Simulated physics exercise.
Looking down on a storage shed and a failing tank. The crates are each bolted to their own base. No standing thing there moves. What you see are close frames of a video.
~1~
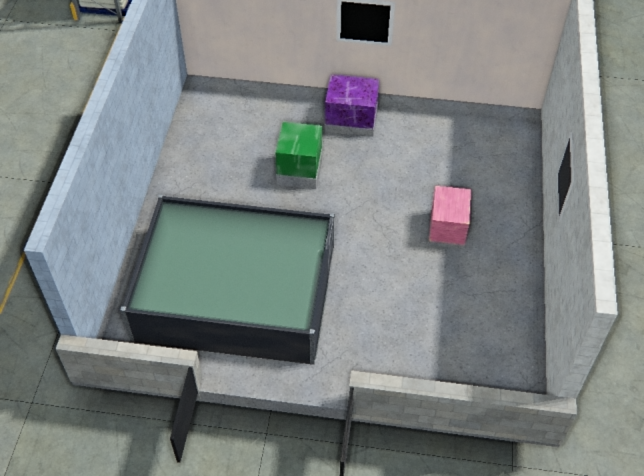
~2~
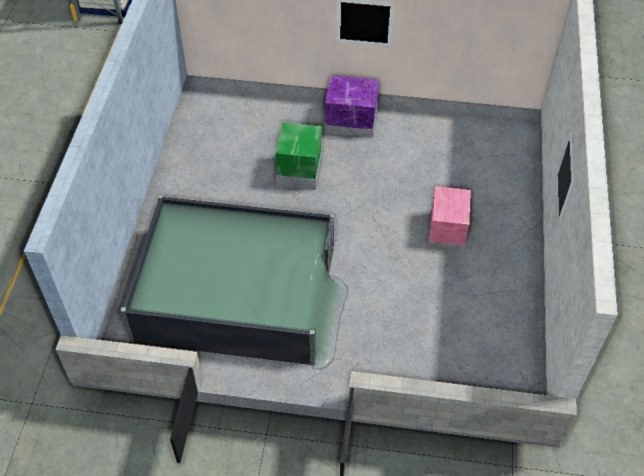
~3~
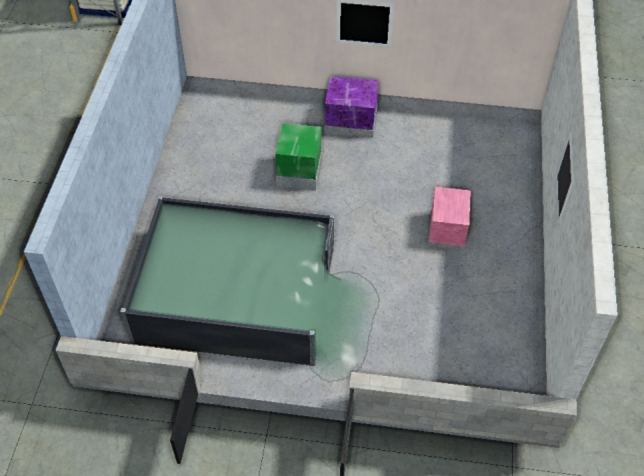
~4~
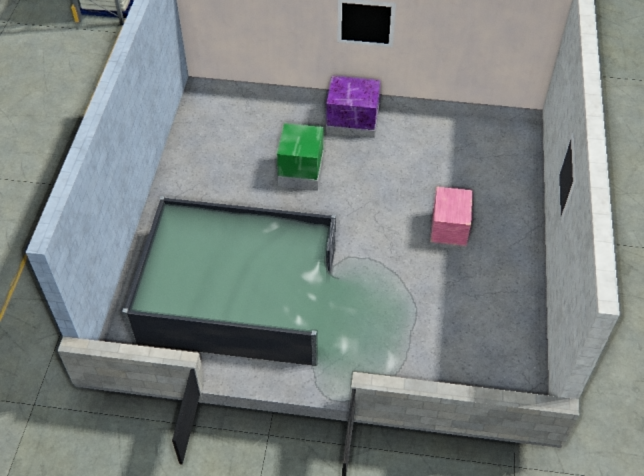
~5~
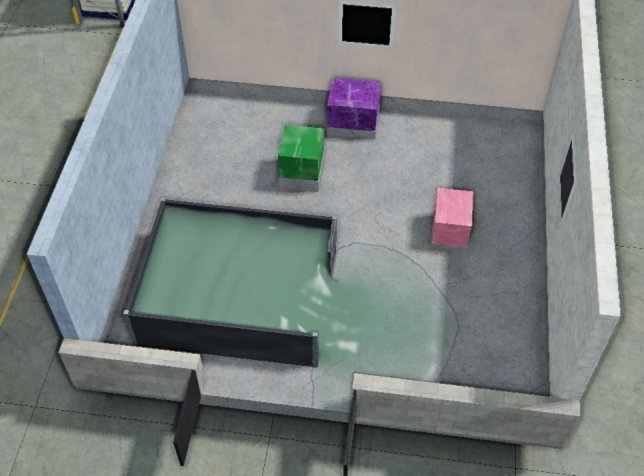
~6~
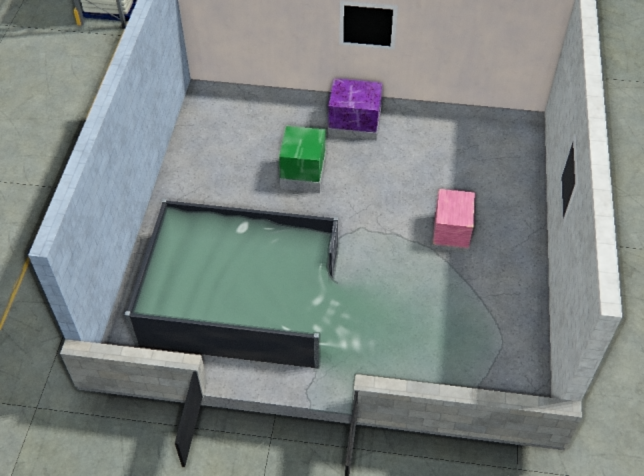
A dark open tank leaks green water through its right side, spreading across the grey floor.
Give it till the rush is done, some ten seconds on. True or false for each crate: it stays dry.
Purple crate: False, it gets wet; pink crate: False, it gets wet; green crate: True, it stays dry.
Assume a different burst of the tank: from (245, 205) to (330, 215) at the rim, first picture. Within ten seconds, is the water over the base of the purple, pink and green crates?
I'd expect the purple crate goes wet, the pink crate goes wet, and the green crate goes wet.
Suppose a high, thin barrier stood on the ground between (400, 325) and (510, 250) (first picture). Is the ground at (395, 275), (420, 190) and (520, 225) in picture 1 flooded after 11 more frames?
Taking the three spots in order: Soaked, soaked, soaked.
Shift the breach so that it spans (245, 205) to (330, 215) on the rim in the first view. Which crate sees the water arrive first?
That would be the one in green.
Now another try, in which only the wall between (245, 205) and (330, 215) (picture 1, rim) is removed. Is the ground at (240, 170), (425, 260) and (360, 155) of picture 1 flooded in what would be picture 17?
Drenched; spared; drenched.
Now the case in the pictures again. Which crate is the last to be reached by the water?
My answer is the green-painted one.
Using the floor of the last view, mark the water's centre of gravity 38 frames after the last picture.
Around pixel (392, 248).
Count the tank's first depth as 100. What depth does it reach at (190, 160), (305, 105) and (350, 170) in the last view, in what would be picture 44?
Going in order, roughly 0, 6 and 4 %.
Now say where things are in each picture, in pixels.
In the first picture, still water in the open tank at (232, 264).
In the second picture, the front is at (337, 282), out from the gap at (318, 311).
In the third picture, the front is at (363, 282), out from the gap at (318, 313).
In the fourth picture, the front is at (409, 300), out from the gap at (320, 314).
In the fifth picture, water pours out at (320, 315) and has run to (451, 316).
In the sixth picture, water pours out at (322, 316) and has run to (495, 331).
A moment on, water covers 30 % of the floor; the purple crate not reached, the pink crate water round its plinth, the green crate not reached.
Next, water covers 30 % of the floor; the purple crate not reached, the pink crate water round its plinth, the green crate not reached.
Then, water covers 45 % of the floor; the purple crate not reached, the pink crate water round its plinth, the green crate not reached.
Later, water covers 80 % of the floor; the purple crate water round its plinth, the pink crate water round its plinth, the green crate water round its plinth.
In the end, water covers 100 % of the floor; the purple crate was topped, the pink crate was topped, the green crate stayed above the water.
